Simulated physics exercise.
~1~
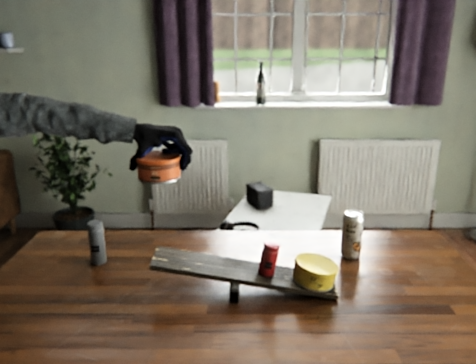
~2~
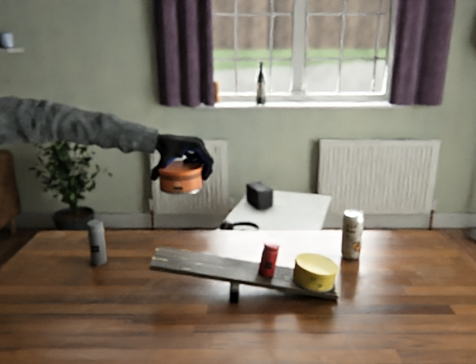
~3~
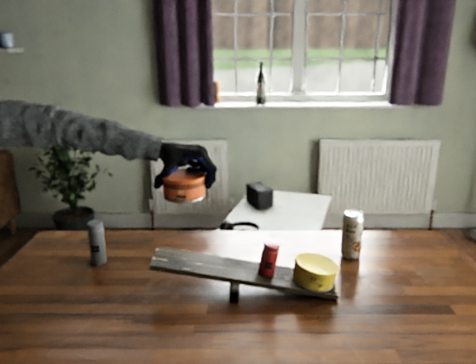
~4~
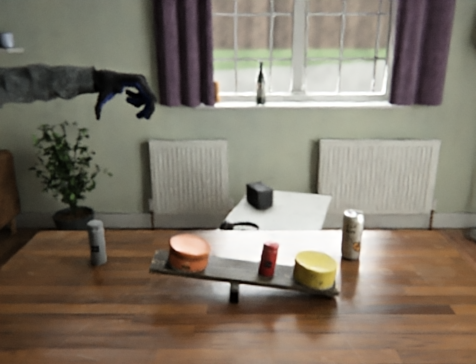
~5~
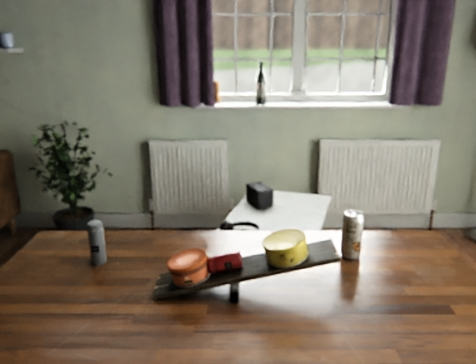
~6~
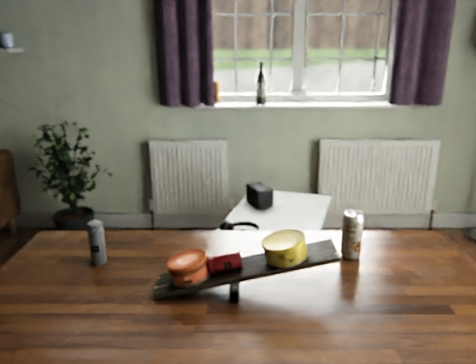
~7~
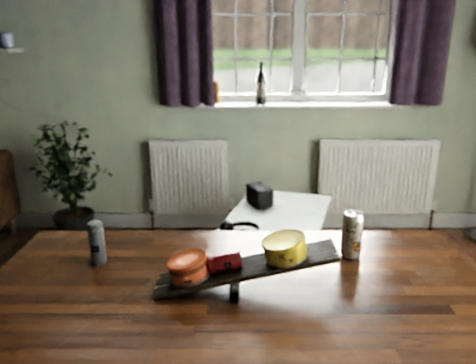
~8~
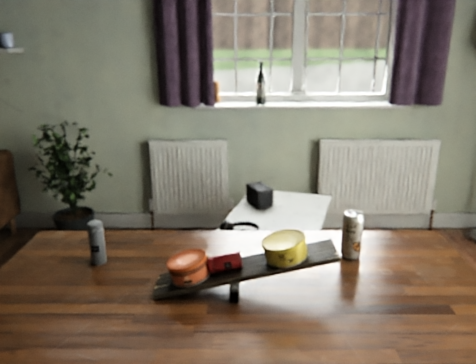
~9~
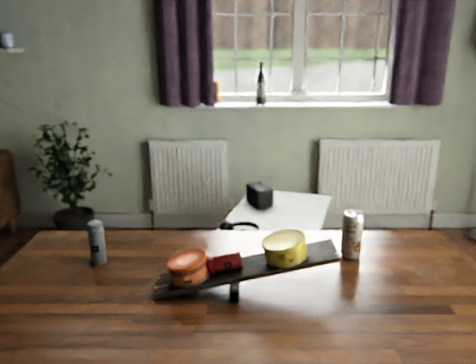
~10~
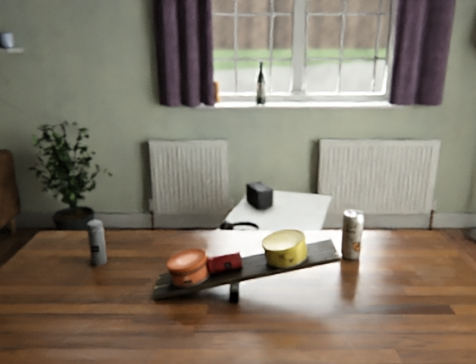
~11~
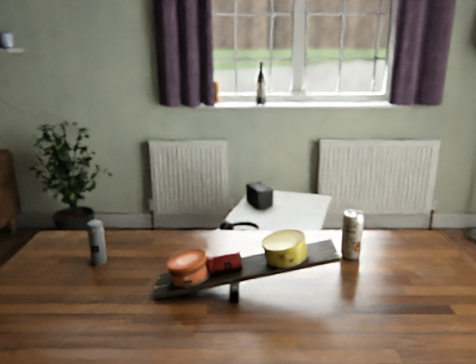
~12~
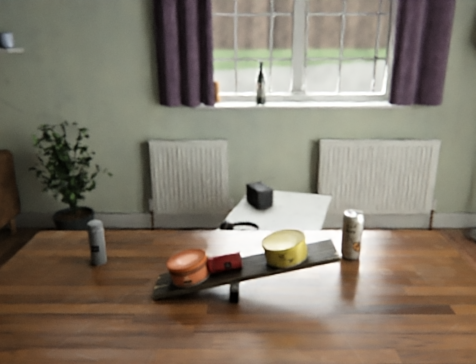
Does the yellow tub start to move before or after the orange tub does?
The yellow tub starts to move after the orange tub. The orange tub is already moving in the hand while the yellow tub still rests on the plank.
A gloved hand sets an orange tub on a plank, which tips, toppling the red shaker.
